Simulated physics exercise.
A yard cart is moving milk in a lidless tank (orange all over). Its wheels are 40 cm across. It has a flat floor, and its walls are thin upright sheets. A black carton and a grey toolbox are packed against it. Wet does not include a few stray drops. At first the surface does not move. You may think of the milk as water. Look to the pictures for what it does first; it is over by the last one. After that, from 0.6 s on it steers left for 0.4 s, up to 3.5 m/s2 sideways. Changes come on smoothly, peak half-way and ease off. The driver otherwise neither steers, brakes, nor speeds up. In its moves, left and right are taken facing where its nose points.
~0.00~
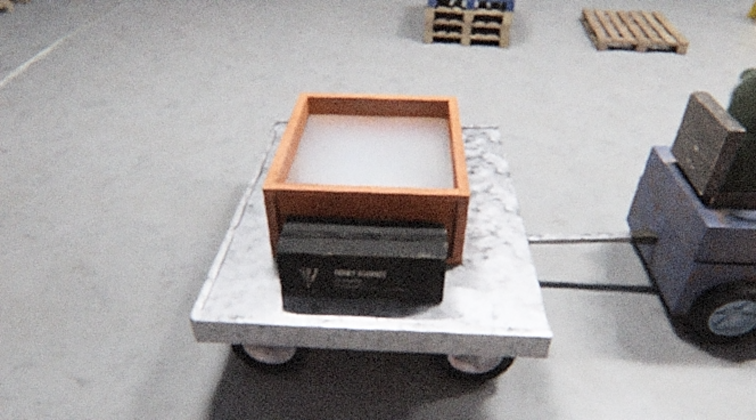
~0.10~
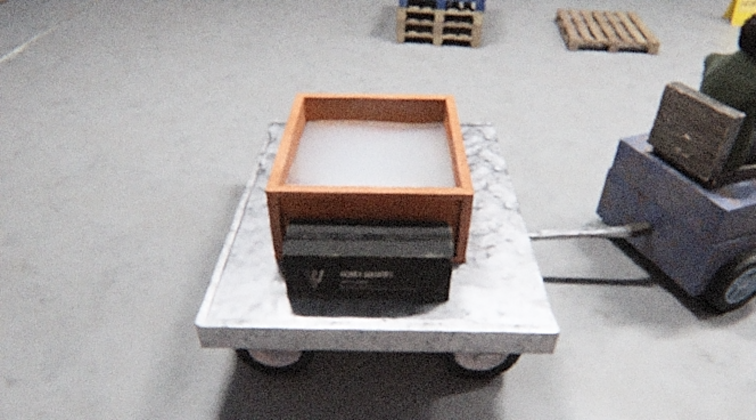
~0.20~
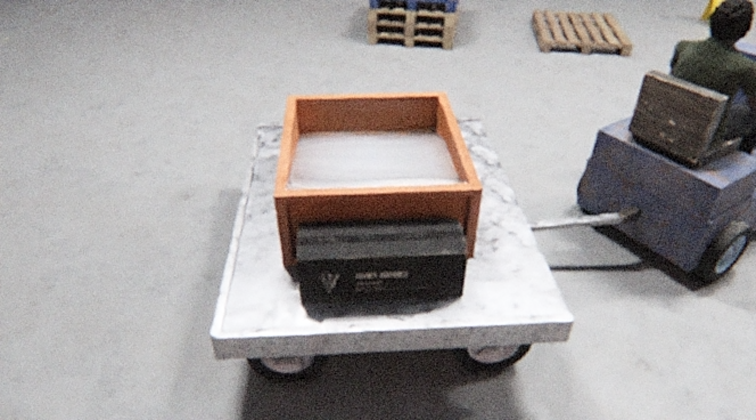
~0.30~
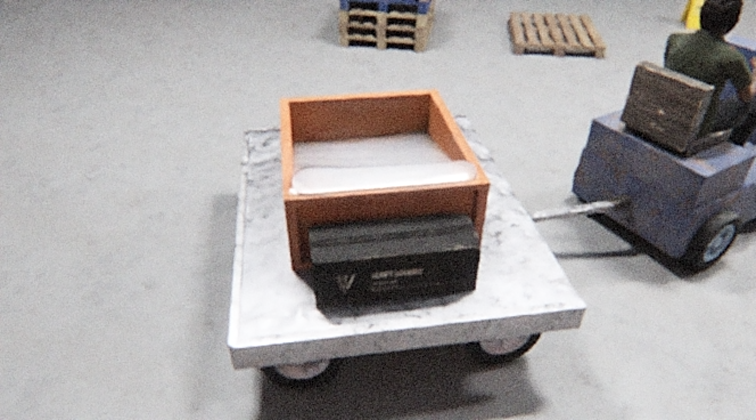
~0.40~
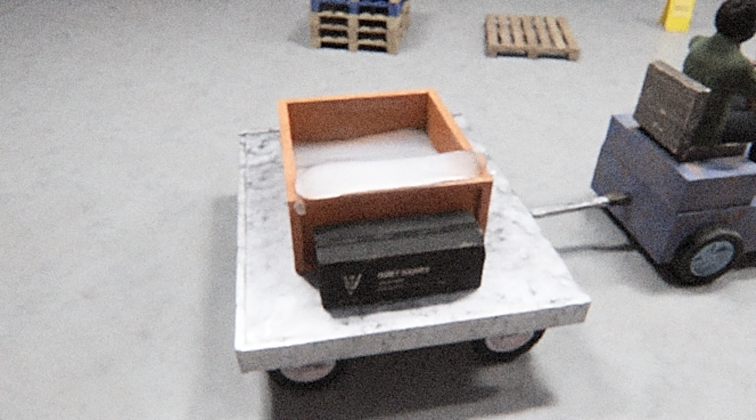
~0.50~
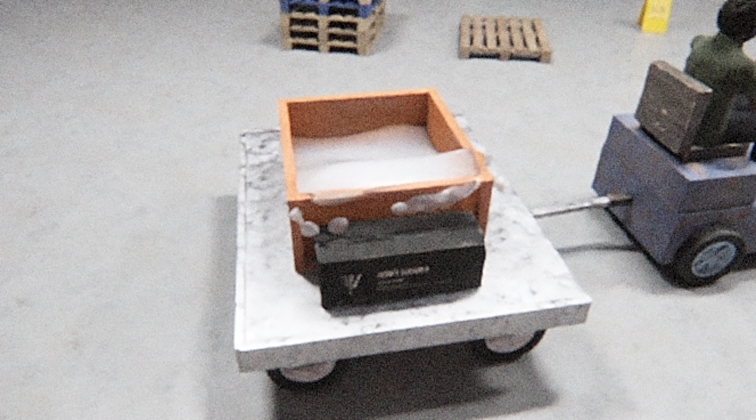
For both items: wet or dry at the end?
The black carton catches the liquid; the grey toolbox avoids the liquid.
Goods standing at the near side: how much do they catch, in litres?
It catches some 4 L.
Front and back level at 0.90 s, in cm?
Front 26 cm, back 26 cm.
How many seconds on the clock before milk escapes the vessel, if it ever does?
Liquid gets out at roughly 0.6 s.
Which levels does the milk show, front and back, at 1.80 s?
Height at the front is 22 cm; height at the back is 28 cm.
After 0.90 s front 25 cm, middle 26 cm, back 25 cm above the floor; the loss stands at 3 per cent, mostly over the near side, some over the front.
After 1.30 s front 30 cm, middle 28 cm, back 24 cm above the floor; the loss stands at 3 per cent, mostly over the near side, some over the front.
After 1.80 s front 23 cm, middle 26 cm, back 29 cm above the floor; the loss stands at 3 per cent, mostly over the near side, some over the front.
After 3.98 s the loss stands at 3 per cent, mostly over the near side, some over the front; the black carton has caught 4 litres and the grey toolbox nothing.
